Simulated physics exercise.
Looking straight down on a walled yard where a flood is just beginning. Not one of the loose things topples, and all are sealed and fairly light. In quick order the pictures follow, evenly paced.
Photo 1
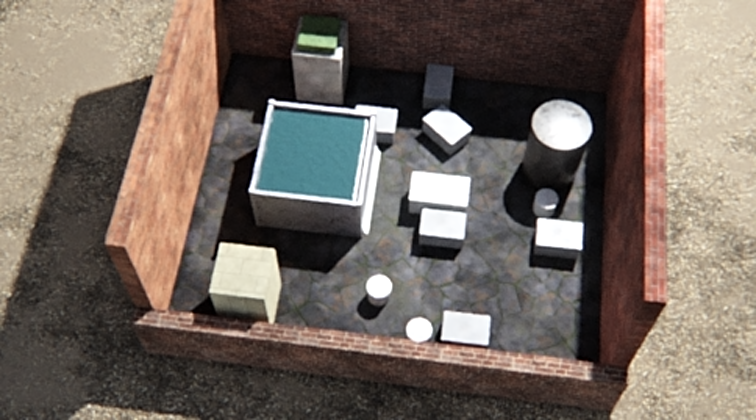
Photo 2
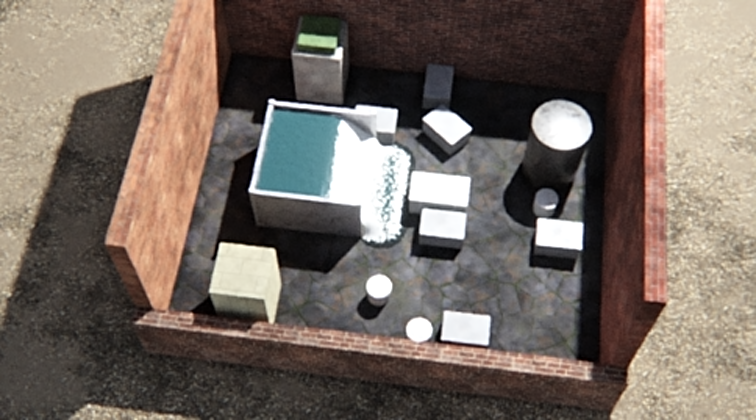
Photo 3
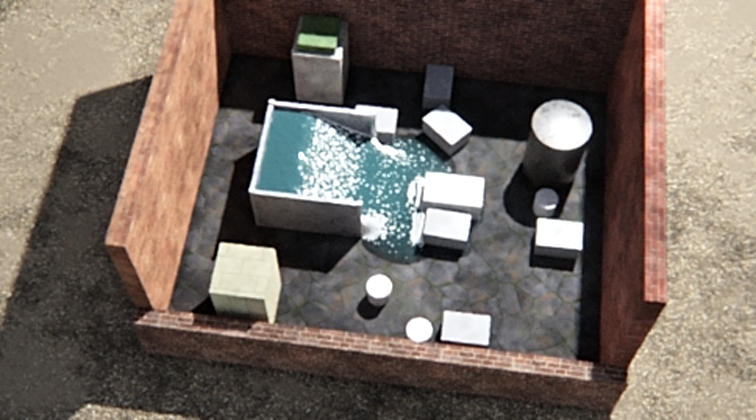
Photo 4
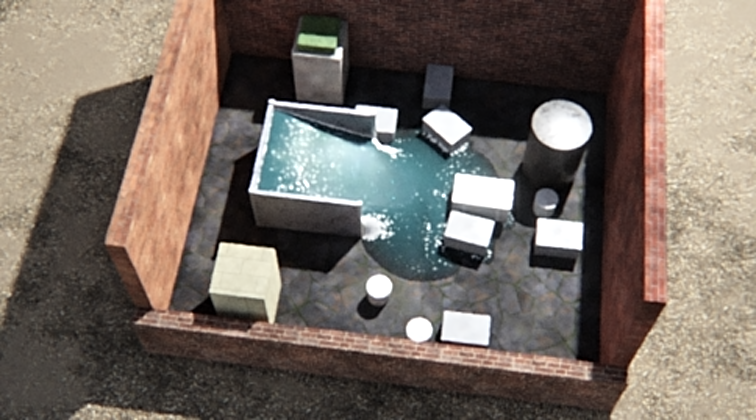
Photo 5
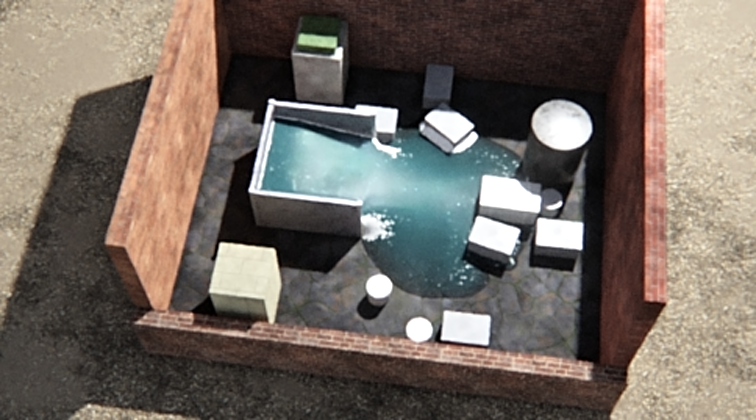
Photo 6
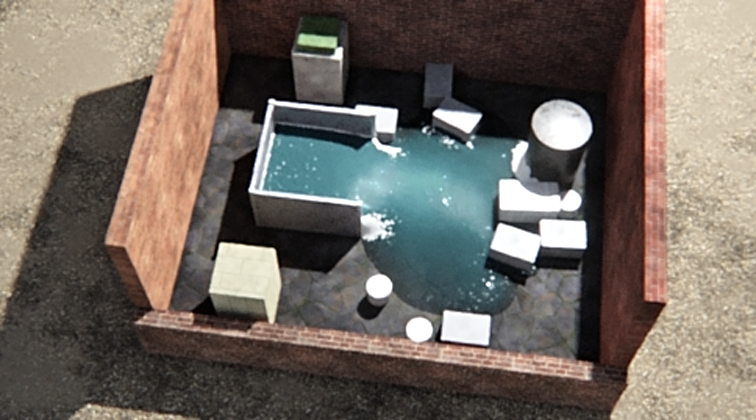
Teal water bursting from the right side of an open tank, spreading across a brick-walled yard and pushing pale boxes rightward.
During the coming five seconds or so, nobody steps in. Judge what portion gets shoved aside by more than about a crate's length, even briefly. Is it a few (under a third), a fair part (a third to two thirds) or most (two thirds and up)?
Most.
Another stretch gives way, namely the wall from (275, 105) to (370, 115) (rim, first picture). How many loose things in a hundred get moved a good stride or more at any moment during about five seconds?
That works out to about 40 per cent of them.
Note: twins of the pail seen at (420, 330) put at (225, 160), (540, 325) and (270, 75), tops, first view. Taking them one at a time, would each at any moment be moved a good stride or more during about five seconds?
The answers, in order, are remains nearby, displaced a stride and remains nearby.
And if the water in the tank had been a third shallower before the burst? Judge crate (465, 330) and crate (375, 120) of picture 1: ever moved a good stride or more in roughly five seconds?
As listed: Swept aside, under that.
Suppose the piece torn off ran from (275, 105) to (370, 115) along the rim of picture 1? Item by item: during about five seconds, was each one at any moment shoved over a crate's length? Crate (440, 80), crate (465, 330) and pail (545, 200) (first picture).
Taking them in order, displaced that much, less than that, less than that.
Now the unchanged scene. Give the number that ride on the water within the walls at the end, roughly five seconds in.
I get 10.
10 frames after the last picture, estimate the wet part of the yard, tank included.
Roughly 55 %.
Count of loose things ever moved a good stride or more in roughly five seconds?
The figure is 9.
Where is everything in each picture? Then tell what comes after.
A trunk at (440, 189), on the bottom; a crate at (443, 224), on the bottom; 0 of 10 have shifted, in the first picture.
A trunk at (440, 189), on the bottom; a crate at (443, 224) rests on the ground; 0 of 10 have shifted, in the second picture.
A trunk at (454, 189) rests on the ground, close to its start; a crate at (447, 224) rests on the ground, close to its start; 2 of 10 have shifted, in the third picture.
A trunk at (483, 191) rests on the ground, a stride from its start; a crate at (469, 228) rests on the ground, a stride from its start; 2 of 10 have shifted, in the fourth picture.
A trunk at (511, 194) rests on the ground, a stride from its start; a crate at (494, 235) rests on the ground, a stride from its start; 3 of 10 have shifted, in the fifth picture.
A trunk at (530, 196) rests on the ground, a stride from its start; a crate at (516, 243), on the bottom, a stride from its start; 4 of 10 have shifted, in the sixth picture.
A moment on, 4 of 10 are well off their spots; 3 afloat.
Next, 5 of 10 are well off their spots; 5 afloat.
Later, 8 of 10 are well off their spots; 6 afloat.
In the end, 9 of 10 are well off their spots, and 9 have been at some point; 10 afloat.
